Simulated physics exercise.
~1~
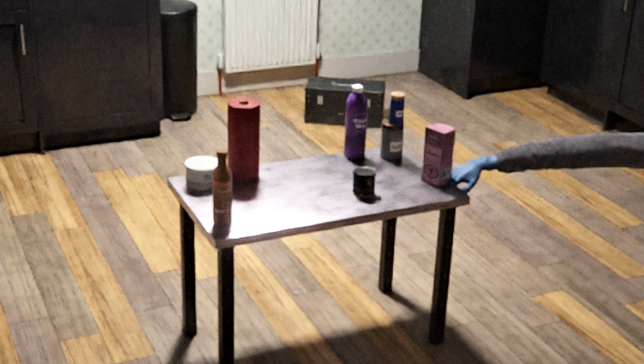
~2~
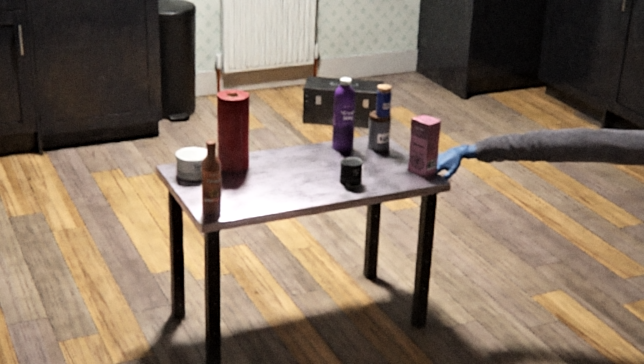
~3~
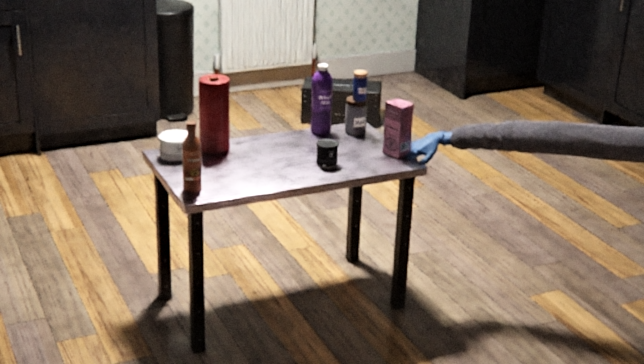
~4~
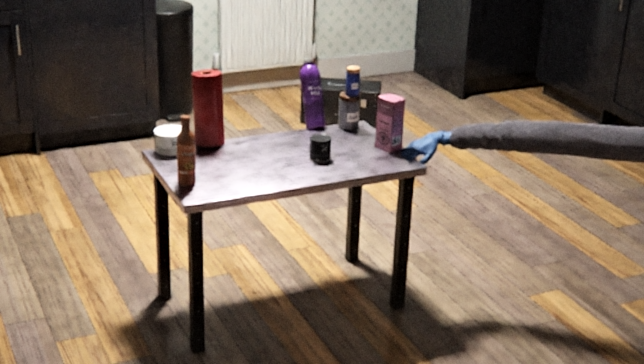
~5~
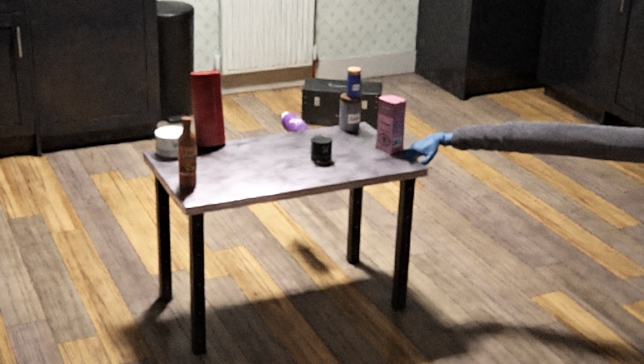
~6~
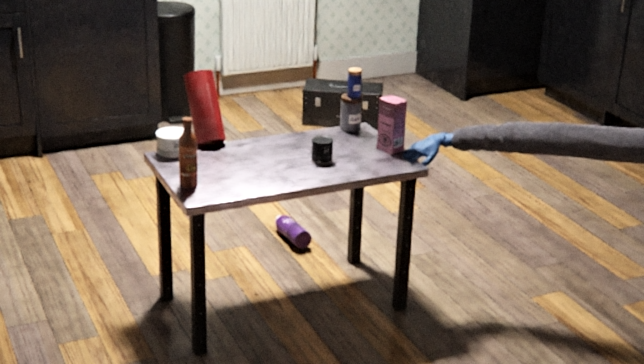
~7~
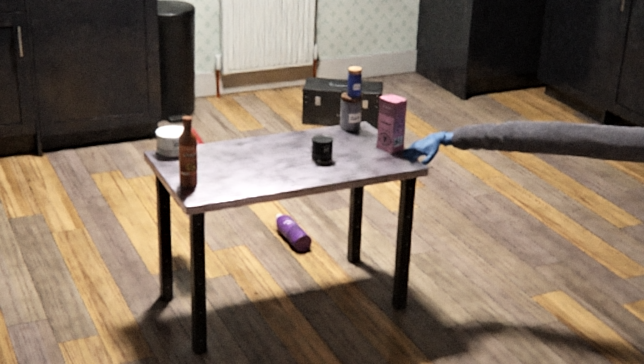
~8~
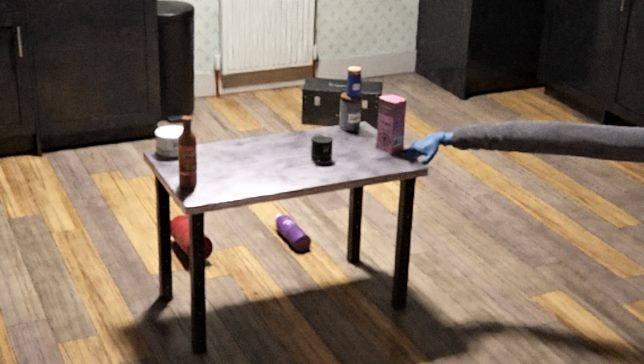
At first, a small table stands on a wooden floor, holding bottles, a red roll, a pink carton, a black tin and other containers, while a blue-gloved hand grips its right edge. The arm pushes the table left and away, carrying everything with it, until the table stops. The purple bottle then leans, tips over and drops off the far side to the floor. Next the red roll tilts and topples off the back as well. In the end both lie on the floor beneath the table, while the pink carton and the remaining items stay upright on top.
